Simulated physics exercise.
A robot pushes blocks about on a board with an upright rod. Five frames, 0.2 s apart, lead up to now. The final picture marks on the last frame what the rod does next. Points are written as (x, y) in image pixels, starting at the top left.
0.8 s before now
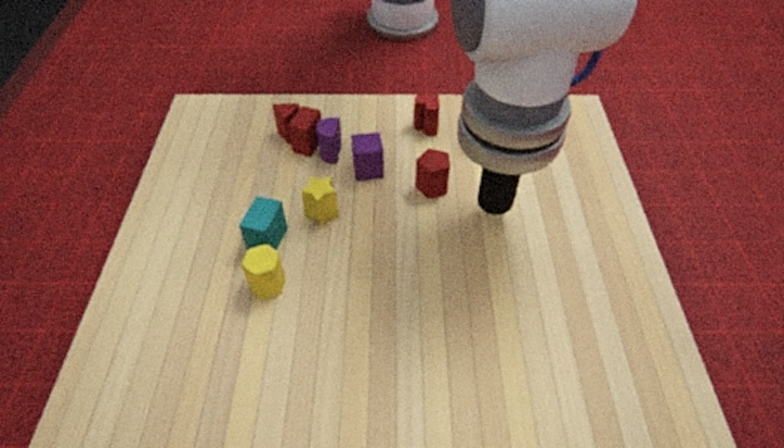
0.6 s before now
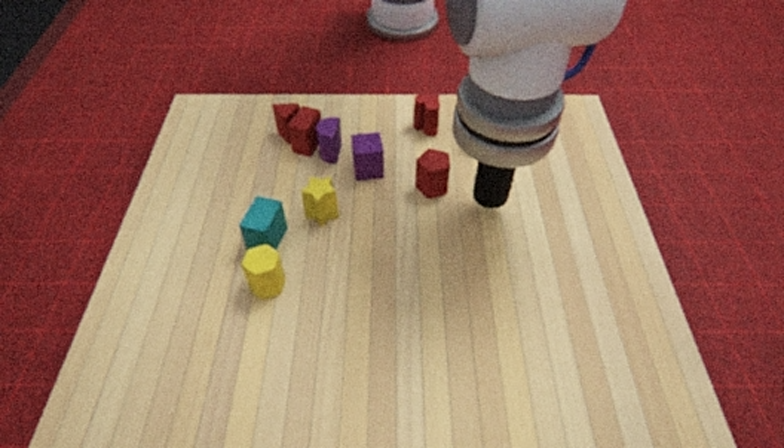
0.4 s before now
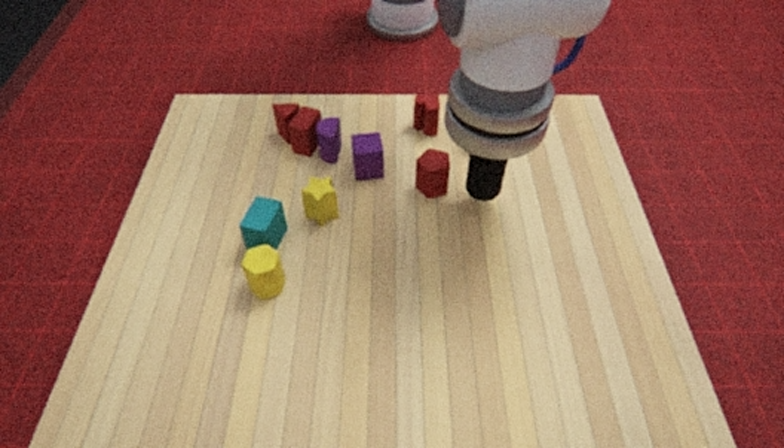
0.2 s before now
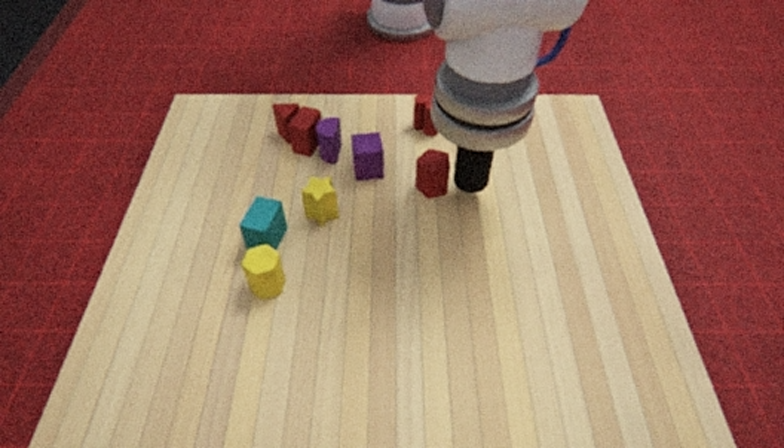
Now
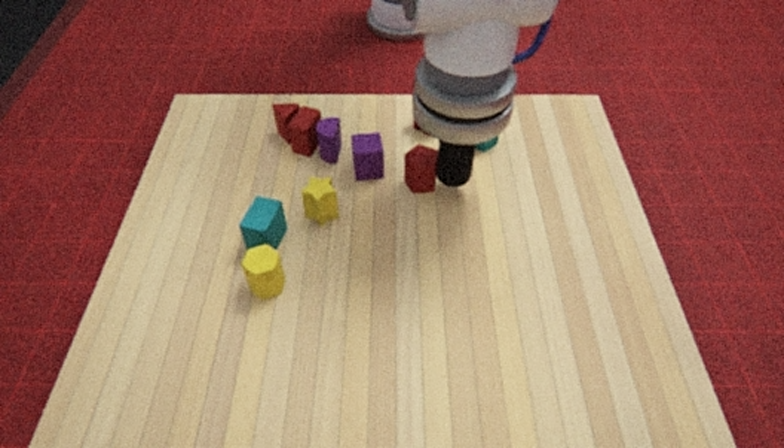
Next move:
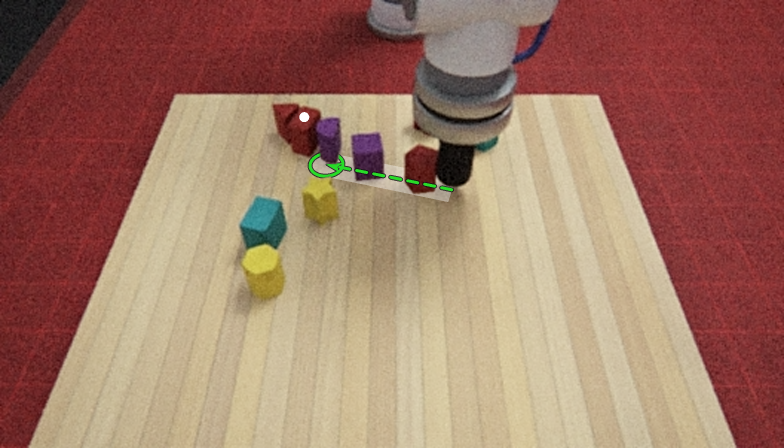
At first, a robot arm holds a dark upright rod over the right side of a wooden board, with red, purple, yellow and teal blocks to its left. The rod moves left and slightly away toward a red block, then nudges it a little to the left, while the other blocks stay put.
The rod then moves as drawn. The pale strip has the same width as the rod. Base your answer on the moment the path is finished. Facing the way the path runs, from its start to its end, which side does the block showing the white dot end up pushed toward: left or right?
It shifts to the right.
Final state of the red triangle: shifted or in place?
It is carried off its spot.
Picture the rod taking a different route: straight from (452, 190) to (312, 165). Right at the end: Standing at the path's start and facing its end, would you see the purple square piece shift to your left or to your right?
Goes left.
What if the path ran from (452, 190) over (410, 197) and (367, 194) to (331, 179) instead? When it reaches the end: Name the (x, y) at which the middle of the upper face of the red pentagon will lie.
I predict (377, 144).
The drawn path runs in a line from (452, 190) to (327, 165); the dot is on the red rectangle.
The first path, step by step. One third of the way, rod at (409, 167); purple square piece at (351, 139); red pentagon at (381, 143), turned 20° clockwise.
Two thirds of the way, rod at (366, 159); red triangle at (281, 104); red rectangle at (295, 111), turned 15° clockwise; purple half-round block at (307, 124), turned 65° clockwise; purple square piece at (307, 140); red pentagon at (337, 137), turned 15° clockwise.
At the end, rod at (325, 151); red triangle at (272, 93), turned 45° clockwise; red rectangle at (277, 104), turned 50° clockwise; yellow star block not moved; purple half-round block at (282, 117), turned 55° clockwise; purple square piece at (269, 142), turned 40° anticlockwise; red pentagon at (296, 128), turned 20° clockwise.
